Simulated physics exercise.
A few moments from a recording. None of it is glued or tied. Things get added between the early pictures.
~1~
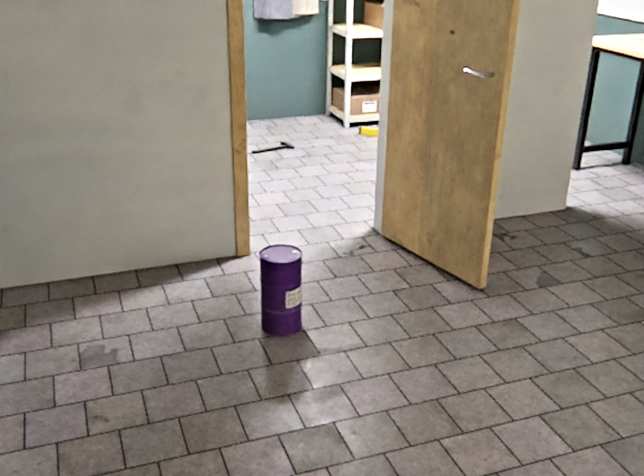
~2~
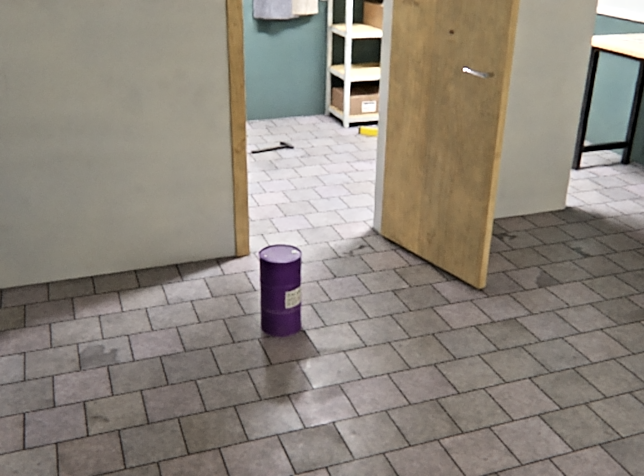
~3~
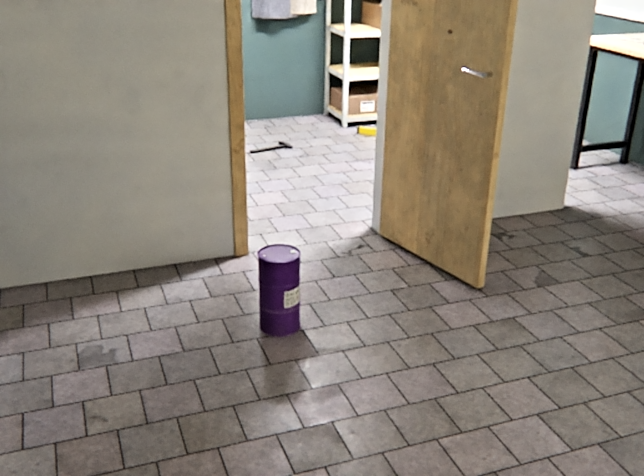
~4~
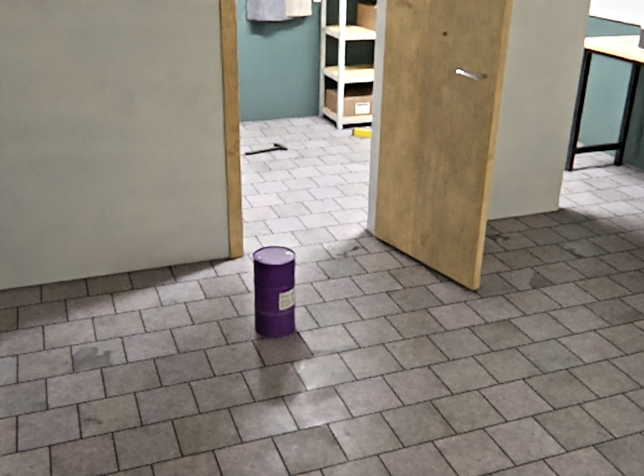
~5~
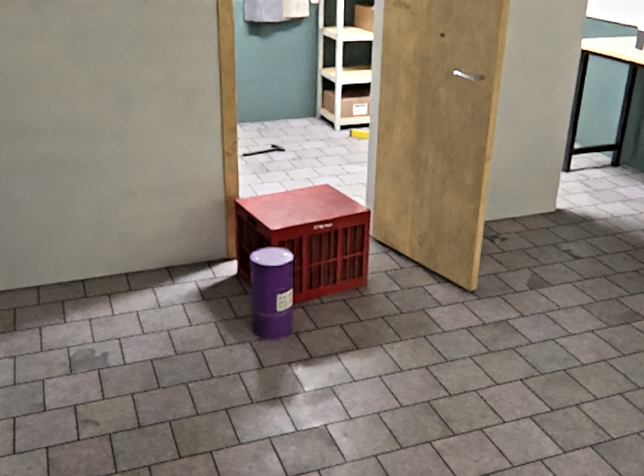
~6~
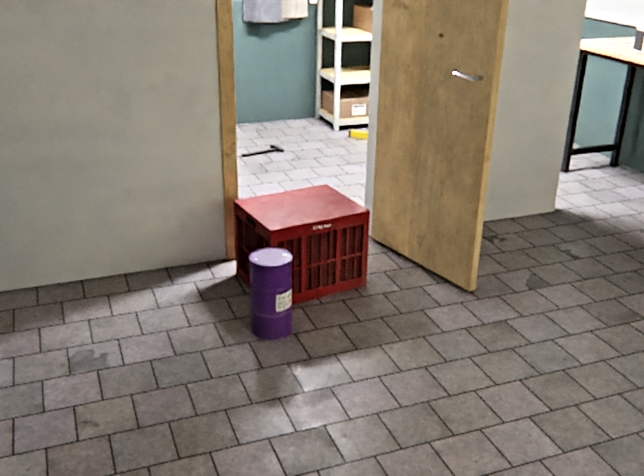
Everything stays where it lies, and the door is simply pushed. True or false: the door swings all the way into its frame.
False.
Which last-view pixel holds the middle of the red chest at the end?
End point in the final view: About (291, 242).
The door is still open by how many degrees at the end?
Some 60° open.
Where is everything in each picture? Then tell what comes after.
The first picture shows door wide open and still; purple canister (281, 291).
The second picture shows door wide open and still; purple canister (281, 291).
The third picture shows door wide open and still; purple canister (279, 290).
The fourth picture shows door wide open and still; purple canister (275, 292).
The fifth picture shows door wide open and still; purple canister (272, 293).
The sixth picture shows door wide open and still; red chest (301, 243); purple canister (271, 294).
Then, 0.50 s past the last view, open by 92°.
Then, 0.80 s past the last view, open by 74°.
Then, 1.00 s past the last view, open by 63°; red chest displaced a little near (297, 243).
Finally, open by 59°; both still in place. Final places as the last picture's camera would see them, red chest near (291, 242).
